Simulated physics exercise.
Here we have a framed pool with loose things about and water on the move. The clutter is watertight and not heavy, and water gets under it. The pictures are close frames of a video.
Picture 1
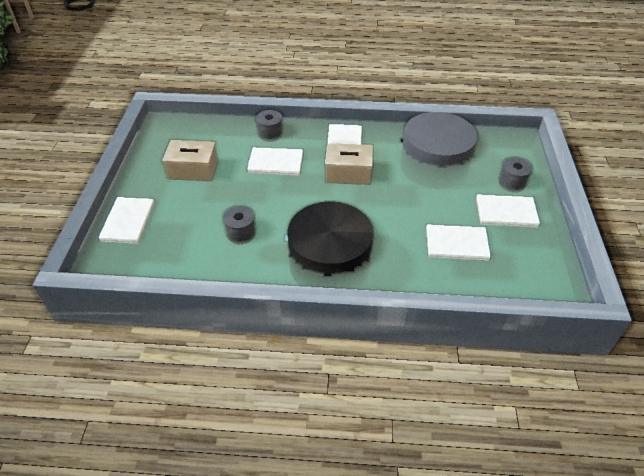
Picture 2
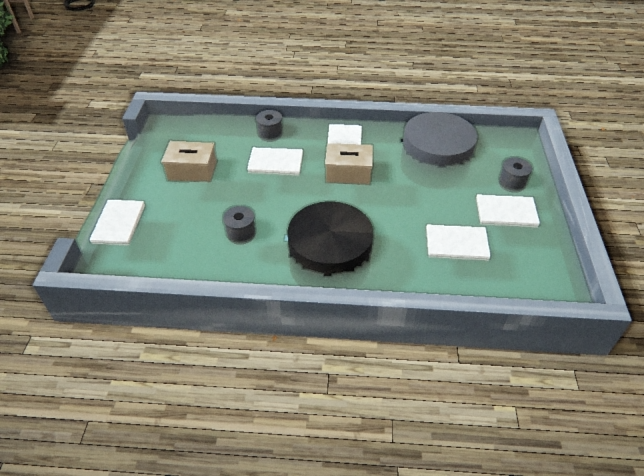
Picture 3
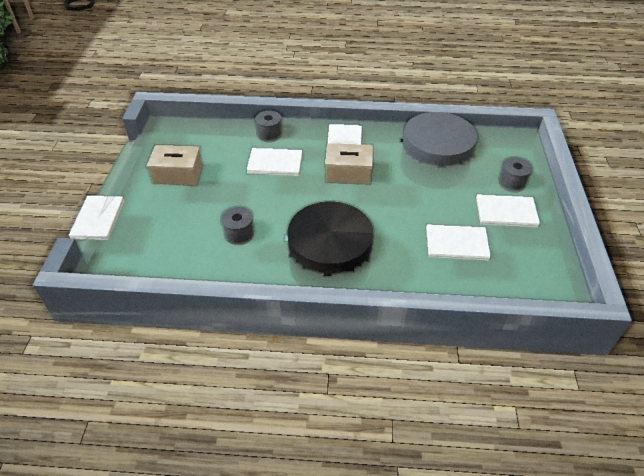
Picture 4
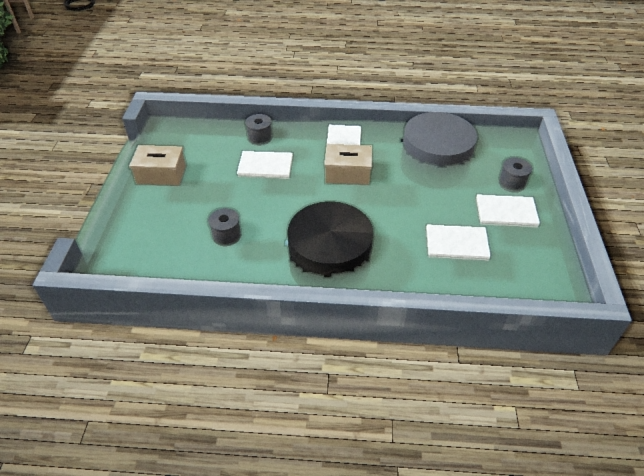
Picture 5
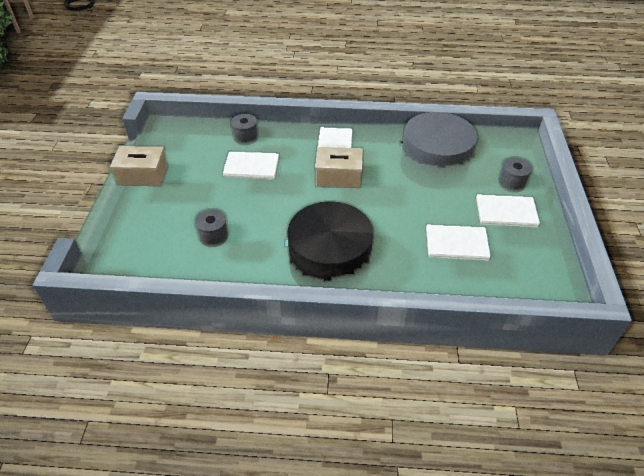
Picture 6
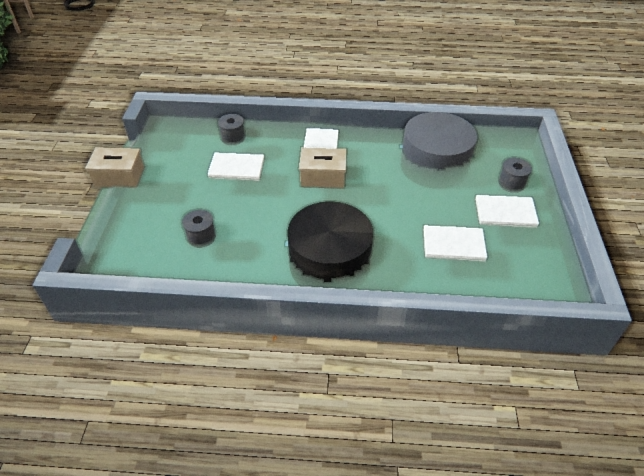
The clip opens on a gray-framed pool of green water holding tan boxes, white slabs and dark round objects. A gap appears in the left wall, and the nearest slab slides through it and disappears. Other pieces drift left, one box moving into the gap, while the large discs stay put.
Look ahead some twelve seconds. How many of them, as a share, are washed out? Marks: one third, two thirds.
It is two thirds or above.
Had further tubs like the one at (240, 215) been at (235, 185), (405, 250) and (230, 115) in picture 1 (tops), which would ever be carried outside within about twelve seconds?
One after the other: Yes, inside, through.
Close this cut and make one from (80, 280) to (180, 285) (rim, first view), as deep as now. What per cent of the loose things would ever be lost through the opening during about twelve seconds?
Roughly 40 per cent.
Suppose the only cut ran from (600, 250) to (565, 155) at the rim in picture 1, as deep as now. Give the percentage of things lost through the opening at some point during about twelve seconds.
I make it 60 per cent.
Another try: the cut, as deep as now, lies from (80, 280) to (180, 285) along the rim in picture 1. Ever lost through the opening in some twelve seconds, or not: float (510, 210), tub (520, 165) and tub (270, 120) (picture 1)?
In that order: Still in, no, still in.
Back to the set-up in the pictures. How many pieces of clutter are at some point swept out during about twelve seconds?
I count 7.
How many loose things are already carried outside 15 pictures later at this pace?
I count 5.
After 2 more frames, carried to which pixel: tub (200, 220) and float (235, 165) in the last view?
Near (169, 220) and (207, 167).
A moment on, 2 of 10 are out; 8 afloat.
Next, 5 of 10 are out; 5 afloat.
Later, 5 of 10 are out; 5 afloat.
In the end, 7 of 10 are out; 3 afloat.
